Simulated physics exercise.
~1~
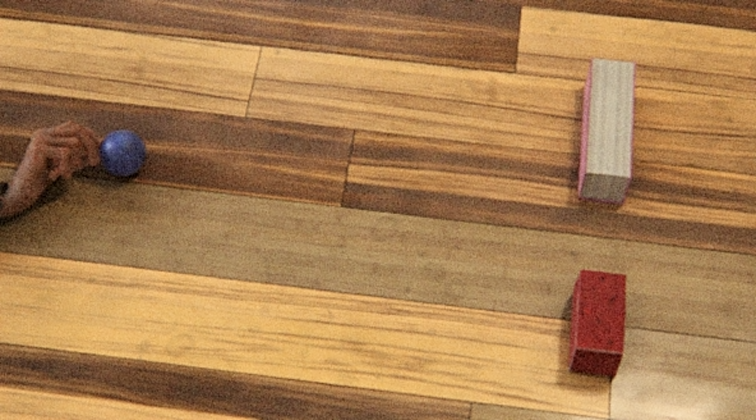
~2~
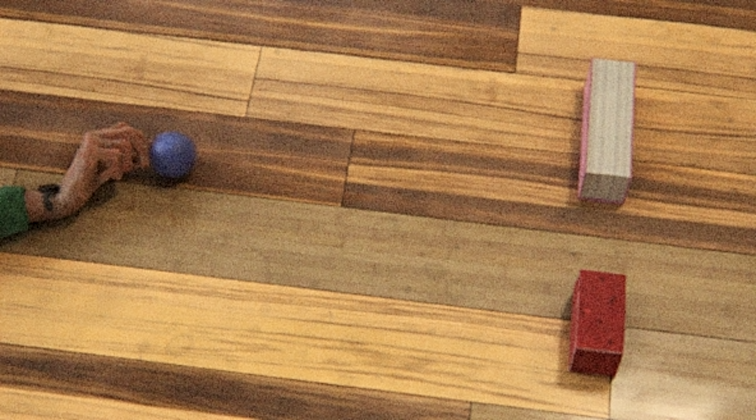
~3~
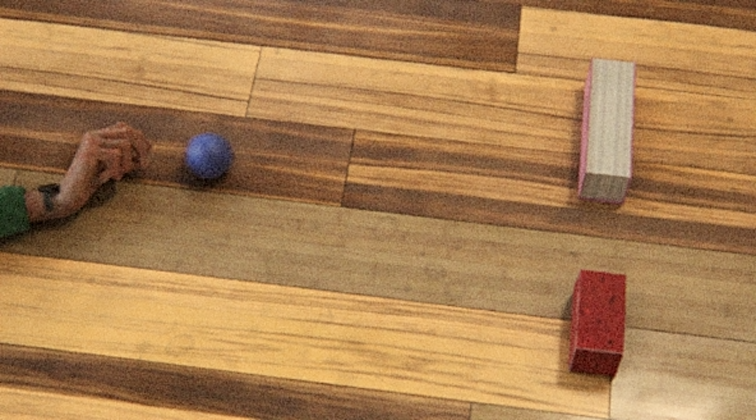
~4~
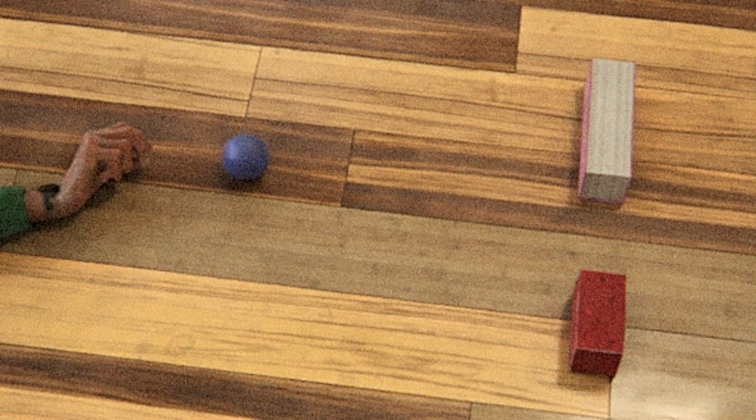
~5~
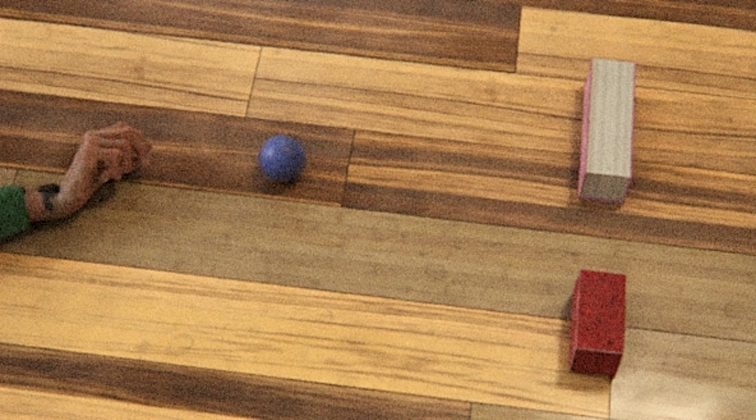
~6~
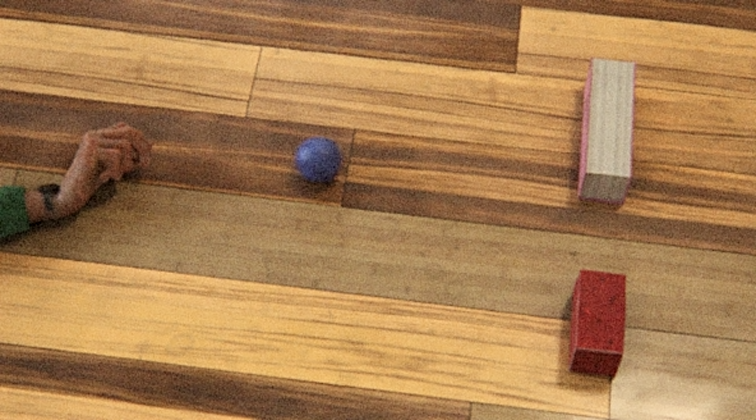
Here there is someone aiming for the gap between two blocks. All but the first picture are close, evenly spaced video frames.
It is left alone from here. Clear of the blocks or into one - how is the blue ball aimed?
It is aimed into a block.
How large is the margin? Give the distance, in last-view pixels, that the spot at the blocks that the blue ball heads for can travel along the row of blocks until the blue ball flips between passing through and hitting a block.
About 28 pixels down.
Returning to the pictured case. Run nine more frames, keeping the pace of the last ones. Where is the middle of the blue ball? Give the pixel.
Roughly at pixel (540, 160).
Then, 0.48 s past the last view, blue ball coming back near (531, 152).
Finally, the blue ball hits a block.
